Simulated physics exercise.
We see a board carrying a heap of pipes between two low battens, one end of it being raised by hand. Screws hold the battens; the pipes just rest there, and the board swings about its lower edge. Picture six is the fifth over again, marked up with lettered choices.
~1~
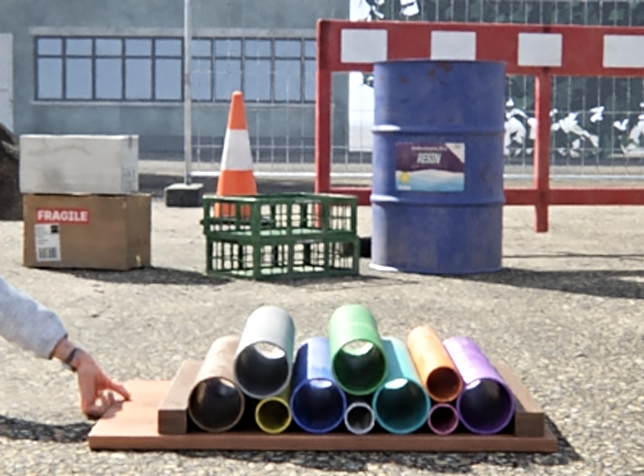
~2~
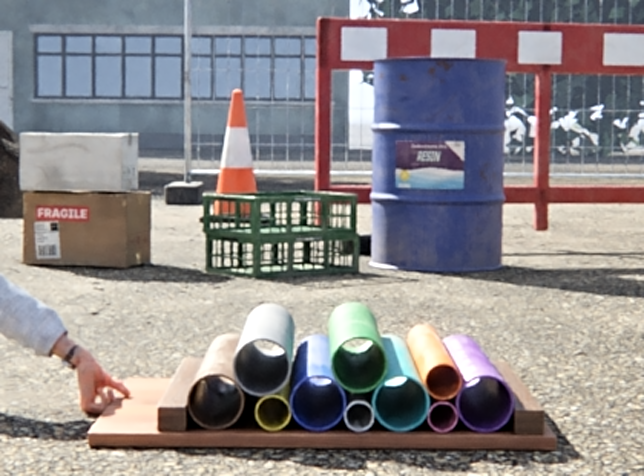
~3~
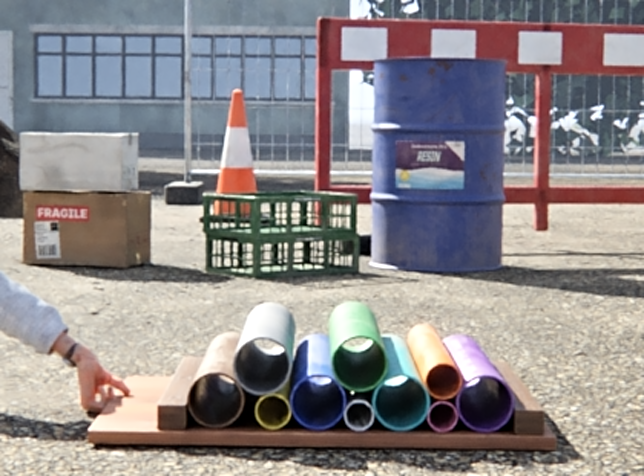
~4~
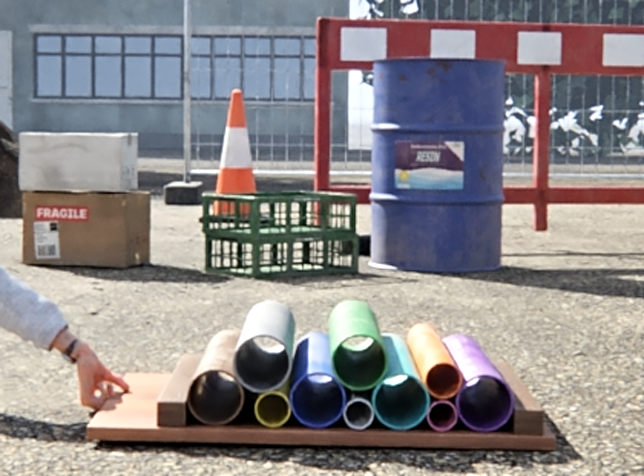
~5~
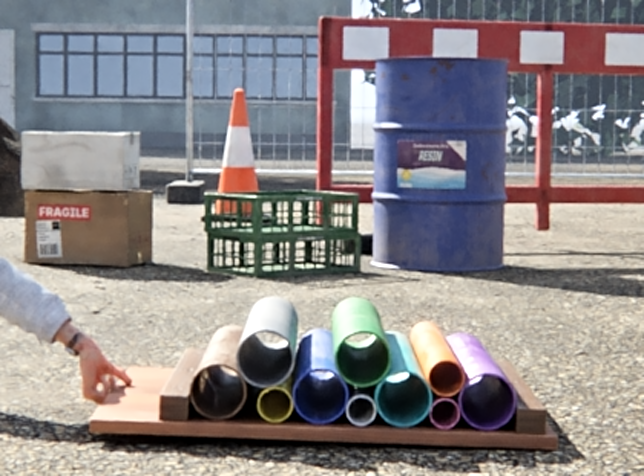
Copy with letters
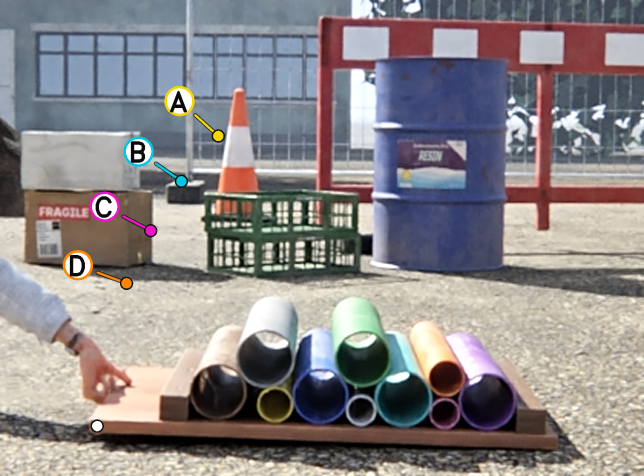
Board of colourful pipes rising very slightly at its left end as a hand lifts it, the pipes staying in place.
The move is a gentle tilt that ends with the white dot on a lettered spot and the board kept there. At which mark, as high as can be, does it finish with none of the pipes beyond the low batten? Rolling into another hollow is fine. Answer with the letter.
Mark A is as high as it can go.
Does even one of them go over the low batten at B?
No.
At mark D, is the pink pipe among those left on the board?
Yes, with D.
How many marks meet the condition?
Four of the four.
On the marked copy, A at (218, 136); B at (181, 181); C at (151, 231); D at (127, 283); the white dot at (97, 426).
With A. Early on, board at 21°.
Further on, board at 41°.
At the end, board at 41°, none over the low batten.
As for the rest, B none over the low batten; C none over the low batten; D none over the low batten.
